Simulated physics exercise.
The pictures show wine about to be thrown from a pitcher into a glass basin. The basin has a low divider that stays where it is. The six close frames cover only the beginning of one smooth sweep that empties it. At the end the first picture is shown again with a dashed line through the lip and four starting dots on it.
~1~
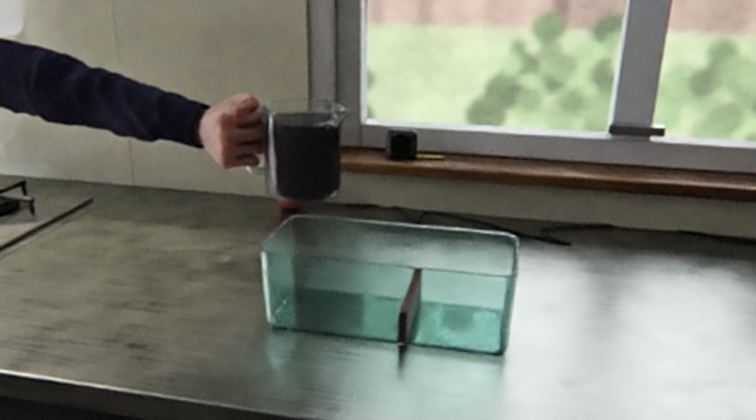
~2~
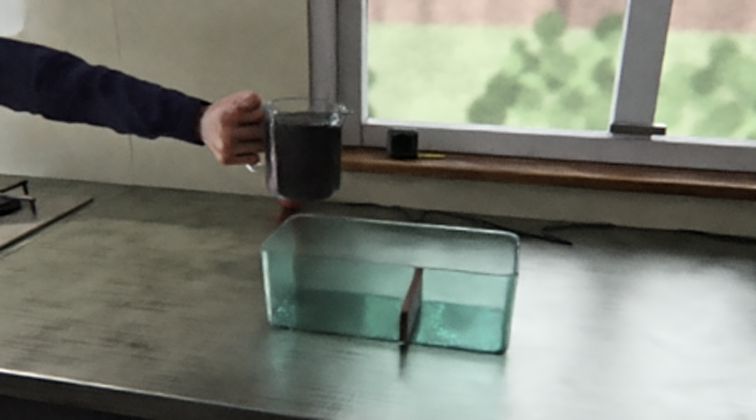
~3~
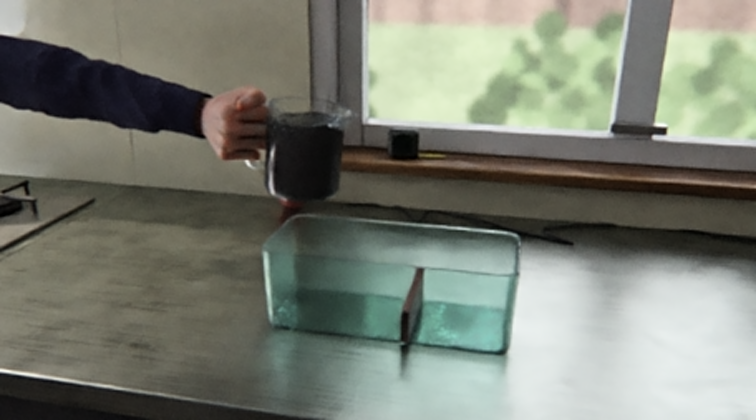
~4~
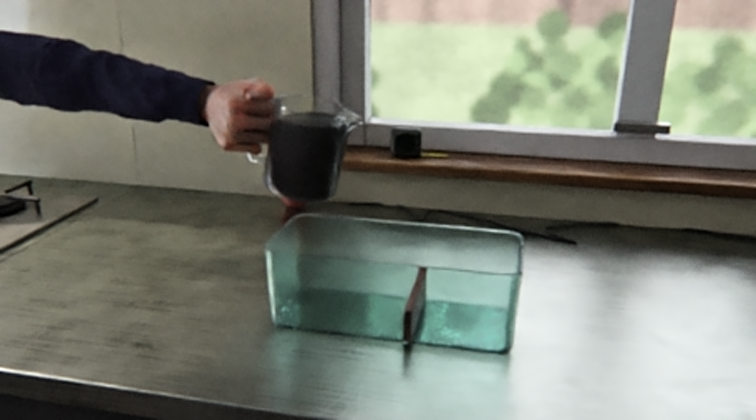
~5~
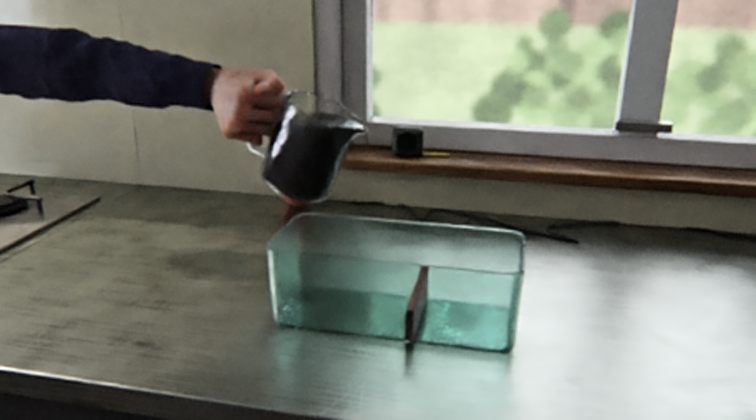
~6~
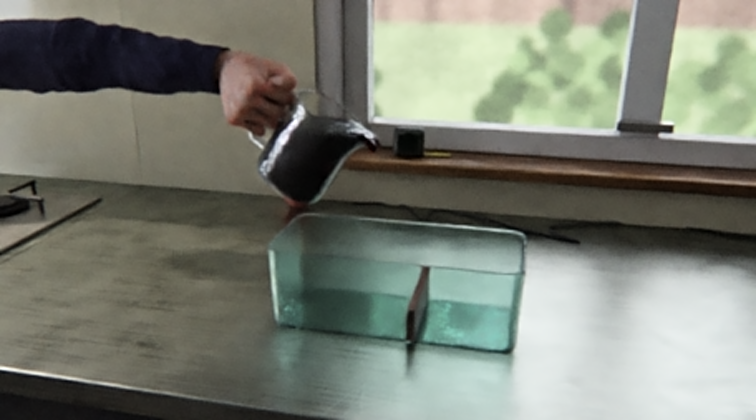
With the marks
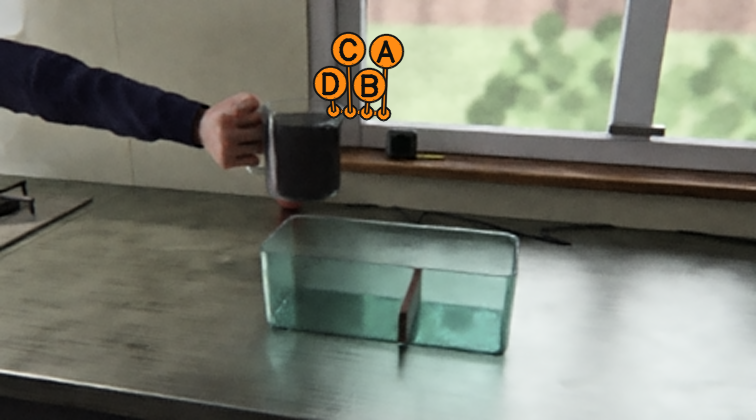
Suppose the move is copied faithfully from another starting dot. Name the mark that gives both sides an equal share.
B beats the others.
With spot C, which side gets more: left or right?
The left one.
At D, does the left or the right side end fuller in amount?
More ends on the left.
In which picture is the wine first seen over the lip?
In picture 6.
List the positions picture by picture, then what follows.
Upright, lip at (349, 111); basin from (267, 324) to (507, 354); top of the wall at (411, 289); nothing has left yet, in the first frame.
Upright, lip at (351, 112); nothing has left yet, in the second frame.
Tipped about 6°, lip at (355, 116); nothing has left yet, in the third frame.
Tipped about 13°, lip at (361, 122); nothing has left yet, in the fourth frame.
Tipped about 22°, lip at (367, 131); nothing has left yet, in the fifth frame.
Tipped about 33°, lip at (370, 144); wine is over the lip, down to (375, 149), in the sixth frame.
On the marked copy, A at (383, 113); B at (366, 112); C at (350, 111); D at (333, 110).
With A, about 28 % ends left of the wall and 72 % right of it.
With B, about 49 % ends left of the wall and 50 % right of it.
With C, about 80 % ends left of the wall and 17 % right of it; 3 % is lost outside.
With D, about 93 % ends left of the wall and 4 % right of it; 3 % is lost outside.
